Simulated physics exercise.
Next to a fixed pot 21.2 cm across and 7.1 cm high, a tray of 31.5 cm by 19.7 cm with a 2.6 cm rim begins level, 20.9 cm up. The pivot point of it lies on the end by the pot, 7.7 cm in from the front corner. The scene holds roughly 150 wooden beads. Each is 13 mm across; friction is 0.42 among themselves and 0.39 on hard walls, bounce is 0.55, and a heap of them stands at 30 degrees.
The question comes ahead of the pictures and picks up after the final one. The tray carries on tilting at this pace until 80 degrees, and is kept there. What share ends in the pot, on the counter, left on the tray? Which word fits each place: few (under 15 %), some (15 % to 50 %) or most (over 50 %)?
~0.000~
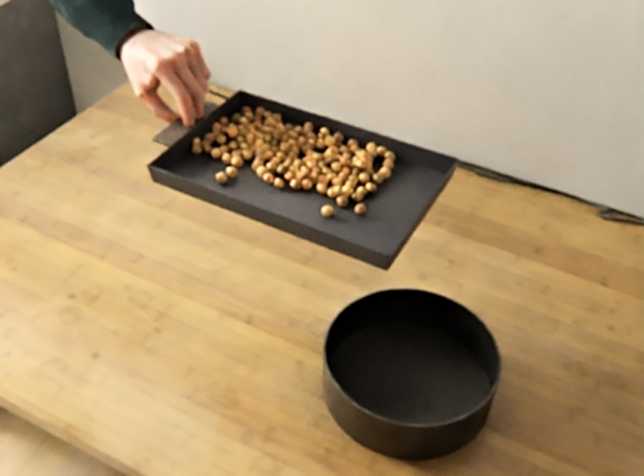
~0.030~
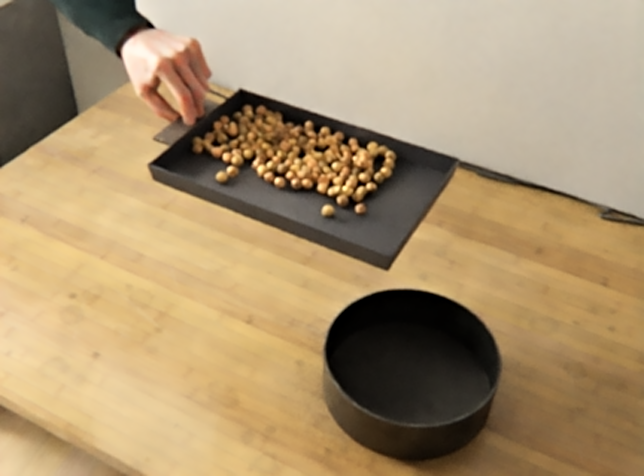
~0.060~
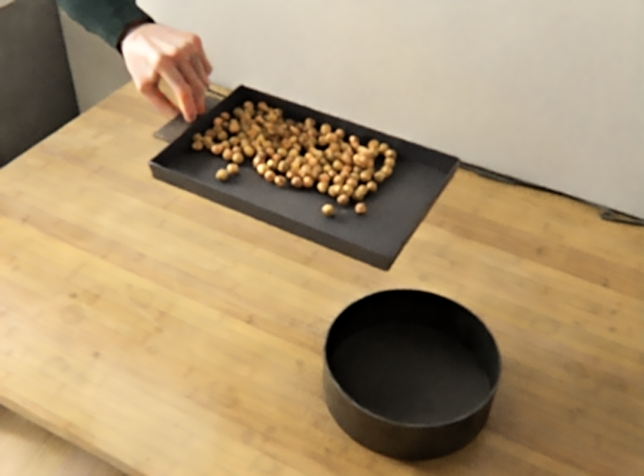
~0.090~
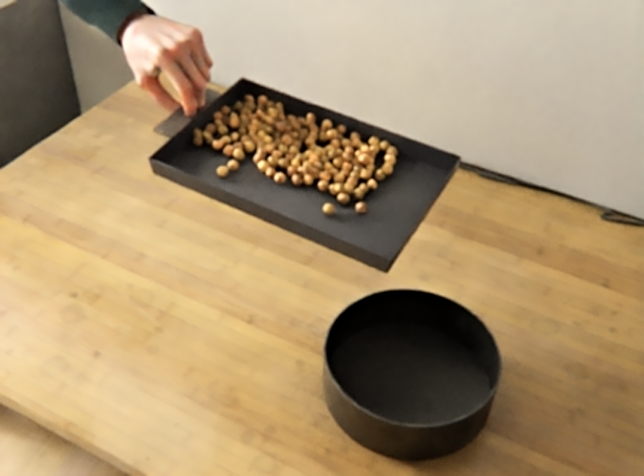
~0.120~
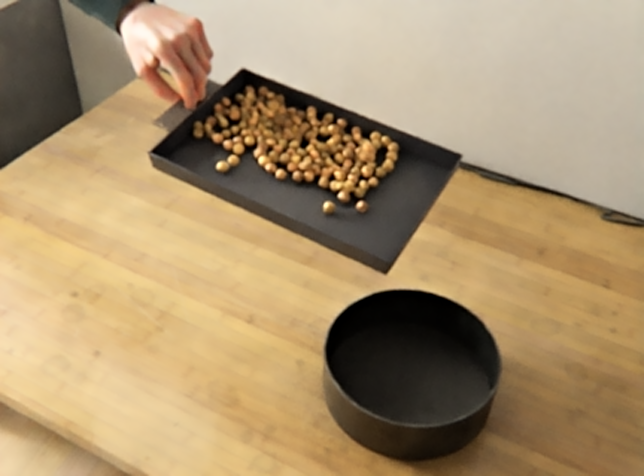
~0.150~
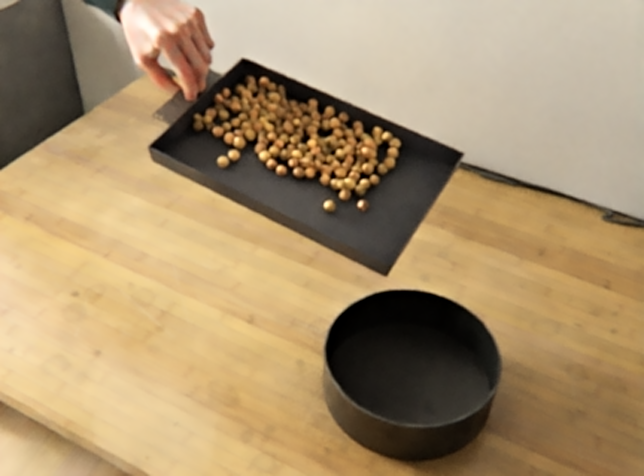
Pot gets most; counter gets few; tray gets some.
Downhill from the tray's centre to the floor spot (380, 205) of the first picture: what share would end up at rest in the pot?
Roughly 20 percent of them.
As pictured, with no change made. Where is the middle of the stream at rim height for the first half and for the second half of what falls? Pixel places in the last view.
I'd mark about (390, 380) for the first half and about (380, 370) for the second.
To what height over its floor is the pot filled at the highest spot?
Around 2.5 cm above the floor.
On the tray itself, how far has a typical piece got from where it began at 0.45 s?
Around 7 centimetres.
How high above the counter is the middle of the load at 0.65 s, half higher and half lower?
Roughly 24 centimetres, give or take.
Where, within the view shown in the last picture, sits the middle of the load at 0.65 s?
(358, 232), roughly.
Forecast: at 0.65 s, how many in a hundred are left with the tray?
I'd say close to 95 per cent.
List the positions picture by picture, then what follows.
Tray tilt 0 degrees, front corners at (150, 165) and (389, 253); middle of the pieces at (295, 152); pot at (412, 351), in the first picture.
Tray tilt 0 degrees, front corners at (151, 164) and (389, 254); middle of the pieces at (295, 151), in the second picture.
Tray tilt 2 degrees, front corners at (151, 161) and (389, 255); middle of the pieces at (296, 149), in the third picture.
Tray tilt 4 degrees, front corners at (151, 157) and (389, 257), lowest corner right front; middle of the pieces at (297, 145), in the fourth picture.
Tray tilt 7 degrees, front corners at (151, 152) and (389, 260), lowest corner right front; middle of the pieces at (297, 139), in the fifth picture.
Tray tilt 10 degrees, front corners at (151, 146) and (389, 263), lowest corner right front; middle of the pieces at (298, 134); pot at (412, 352). The tray's pace is about 115 degrees a second, in the sixth picture.
After 0.45 s, tilt 45 degrees; the tray holds 100 %, the pot 0 %.
After 0.65 s, tilt 67 degrees; the tray holds 95 %, the pot 0 %.
After 0.97 s, tilt 80 degrees; the tray holds 45 %, the pot 40 %.
By 2.2 s all is still; pot 65 %, counter 5 %, tray 30 %.
